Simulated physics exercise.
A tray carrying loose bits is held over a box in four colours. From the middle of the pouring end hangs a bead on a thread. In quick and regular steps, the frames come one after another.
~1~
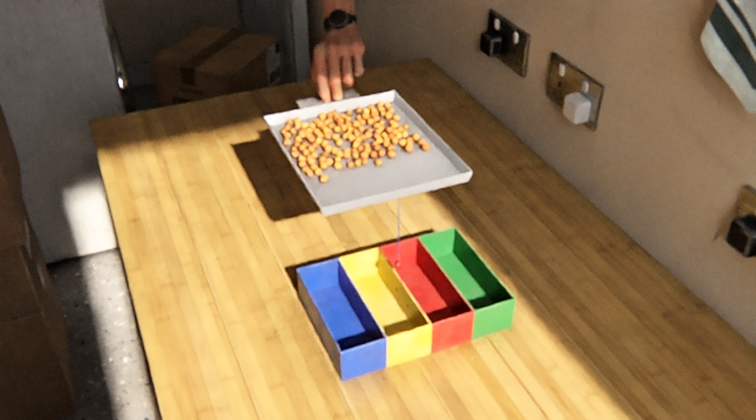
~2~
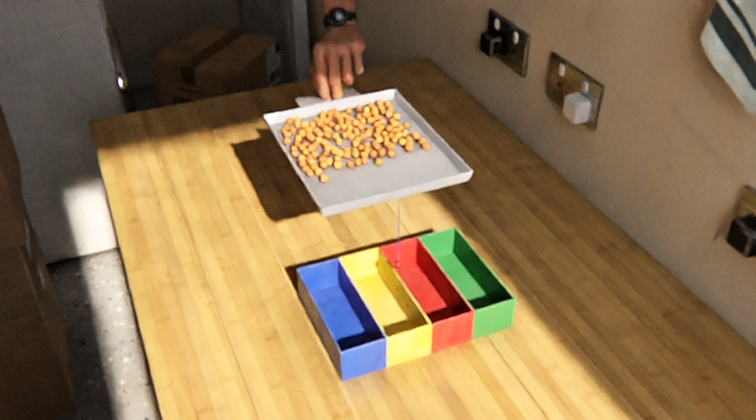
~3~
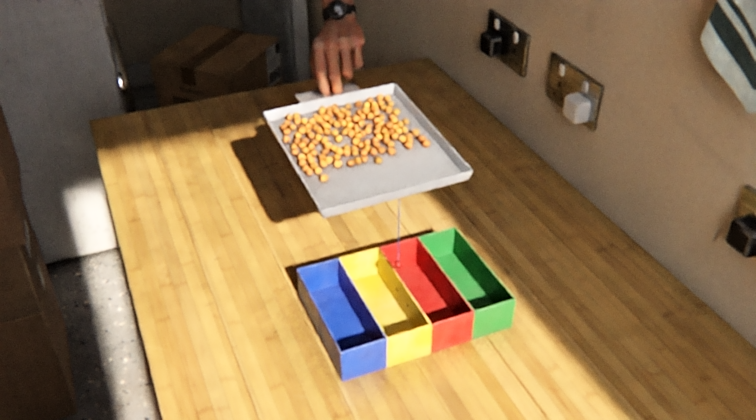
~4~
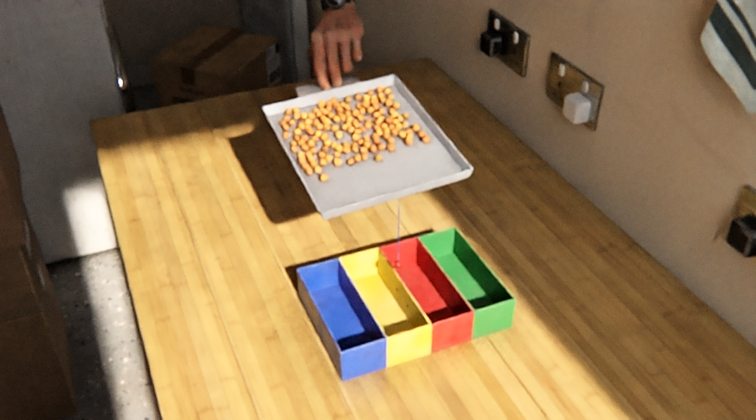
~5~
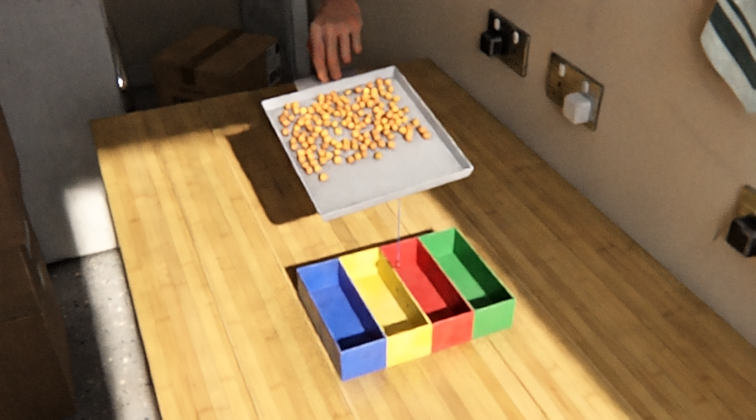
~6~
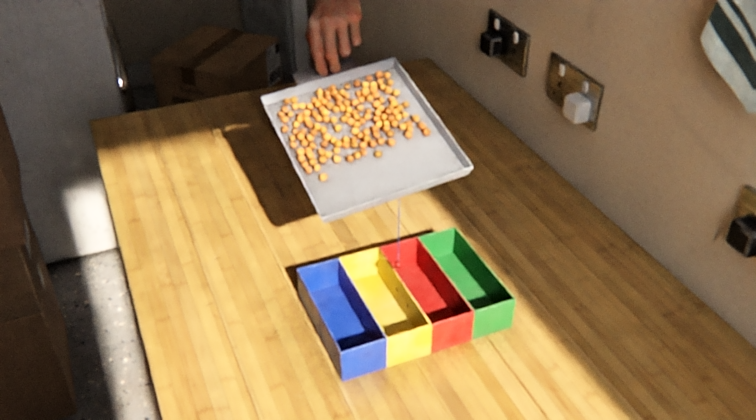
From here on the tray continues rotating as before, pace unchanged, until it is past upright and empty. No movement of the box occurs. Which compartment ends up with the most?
The blue one.
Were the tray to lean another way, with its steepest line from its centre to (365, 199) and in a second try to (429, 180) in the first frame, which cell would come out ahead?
The first time it's the blue one, the second time it's the green one.
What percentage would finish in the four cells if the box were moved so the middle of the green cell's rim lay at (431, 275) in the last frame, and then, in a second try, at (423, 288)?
You'd get 100 per cent first and 100 per cent second.
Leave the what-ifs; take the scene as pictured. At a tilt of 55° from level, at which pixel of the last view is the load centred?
In the last view, the load is centred close to (339, 186).
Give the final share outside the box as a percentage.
Around 10 in a hundred.
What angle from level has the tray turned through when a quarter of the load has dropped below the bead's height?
The angle is around 90°.
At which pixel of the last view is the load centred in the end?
(341, 323).
Soon after the last picture, tray tipped steeply; nearly all on the tray; a small part in the blue cell; a stray few falling or outside the box.
A little later, tray tipped right over; about a third on the tray; about a third in the blue cell; a stray few in the yellow cell; about a quarter falling or outside the box.
Later still, tray tipped past a quarter turn; most in the blue cell; a small part in the yellow cell; a small part falling or outside the box.
At rest, tray tipped past a quarter turn; most in the blue cell; a small part in the yellow cell; none in the red cell; none in the green cell; a small part outside the box.
